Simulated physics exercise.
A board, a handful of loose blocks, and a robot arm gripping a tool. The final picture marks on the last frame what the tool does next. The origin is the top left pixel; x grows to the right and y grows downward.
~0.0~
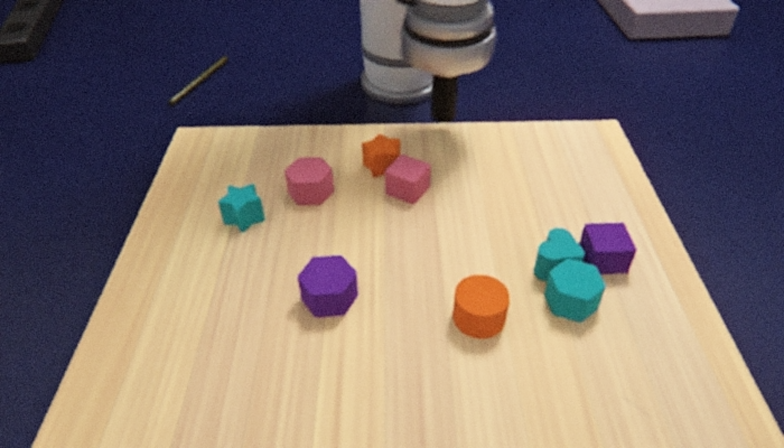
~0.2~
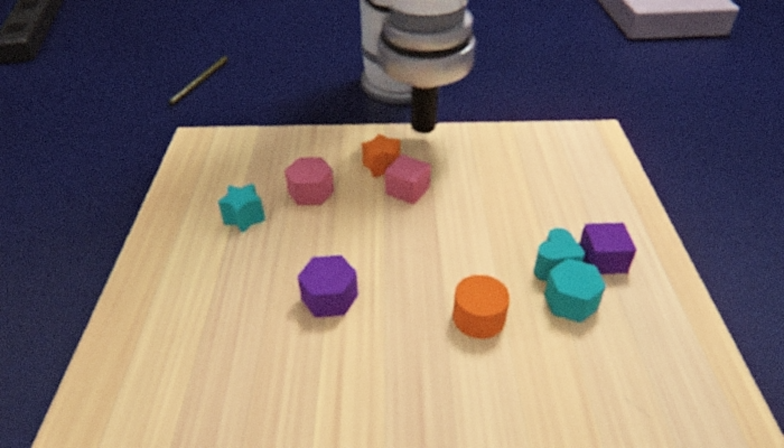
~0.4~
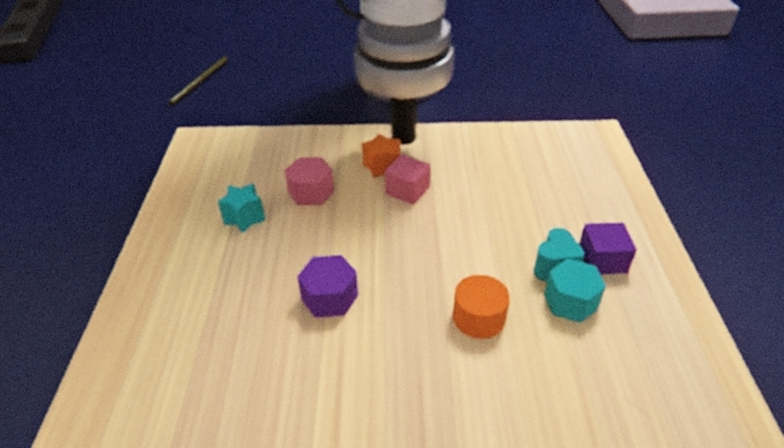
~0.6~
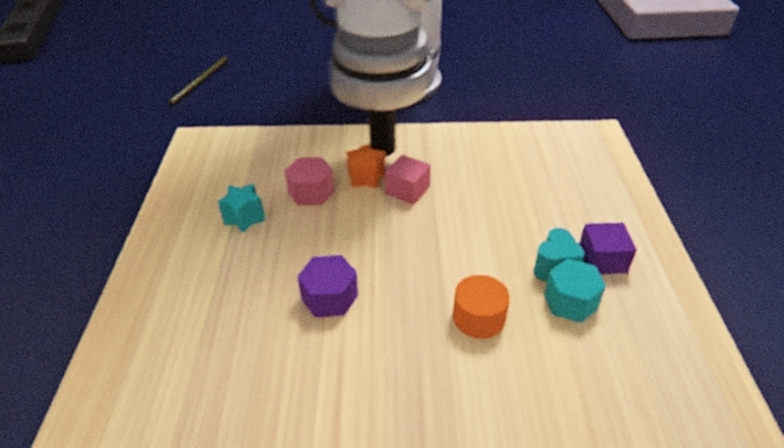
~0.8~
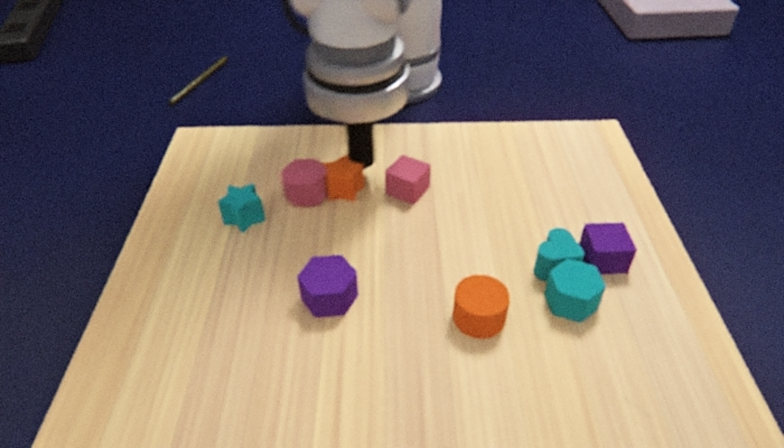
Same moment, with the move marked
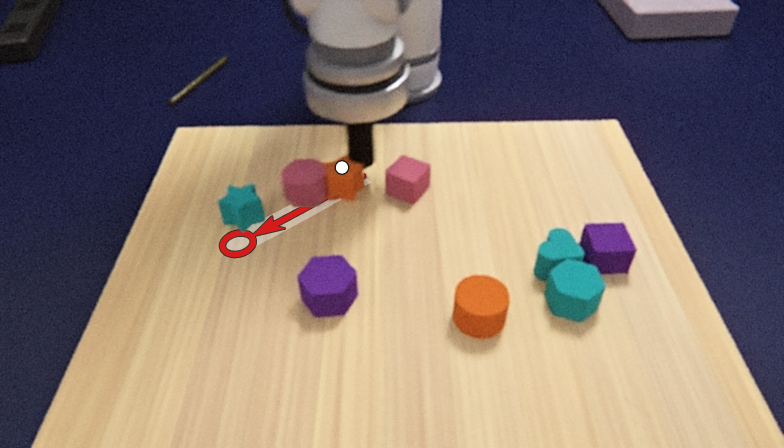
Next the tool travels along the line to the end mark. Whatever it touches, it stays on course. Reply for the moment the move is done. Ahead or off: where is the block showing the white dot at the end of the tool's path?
My prediction: In front.
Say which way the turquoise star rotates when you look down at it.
From the top, the block rotates counterclockwise.
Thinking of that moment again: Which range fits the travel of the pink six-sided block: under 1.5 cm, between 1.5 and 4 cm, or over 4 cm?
It slides well over 4 cm.
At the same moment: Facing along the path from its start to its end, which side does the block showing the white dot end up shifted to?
Facing from start to end, it shifts right.
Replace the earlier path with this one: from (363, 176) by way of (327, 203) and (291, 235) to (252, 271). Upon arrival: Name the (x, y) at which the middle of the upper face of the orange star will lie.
The spot you're after is about (232, 221) in the image.
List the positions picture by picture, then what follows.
Tip of the tool (443, 116), middles of tops, turquoise star (239, 195), pink six-sided block (308, 169), orange star (382, 145), pink four-sided block (408, 168), in the first frame.
Tool (424, 127), nothing pushed, in the second frame.
Tool (404, 138), nothing pushed, in the third frame.
Tool (383, 150), orange star (365, 155), in the fourth frame.
Tool (362, 161), turquoise star (239, 195), pink six-sided block (304, 171), orange star (342, 168), pink four-sided block (408, 168), in the fifth frame.
The line goes from (363, 176) to (238, 244); the dot is on the orange star.
On the path given first. One third of the way, tool (323, 183); turquoise star (222, 200); pink six-sided block (258, 186), turned 15° clockwise; orange star (297, 189), turned 15° clockwise.
Two thirds of the way, tool (280, 205); turquoise star (177, 211), turned 15° anticlockwise; pink six-sided block (215, 195), turned 40° clockwise; orange star (244, 209), turned 40° clockwise.
At the end, tool (234, 229); turquoise star (158, 214), turned 25° anticlockwise; pink six-sided block (194, 195), turned 80° clockwise; orange star (192, 222), turned 80° clockwise; pink four-sided block unmoved.
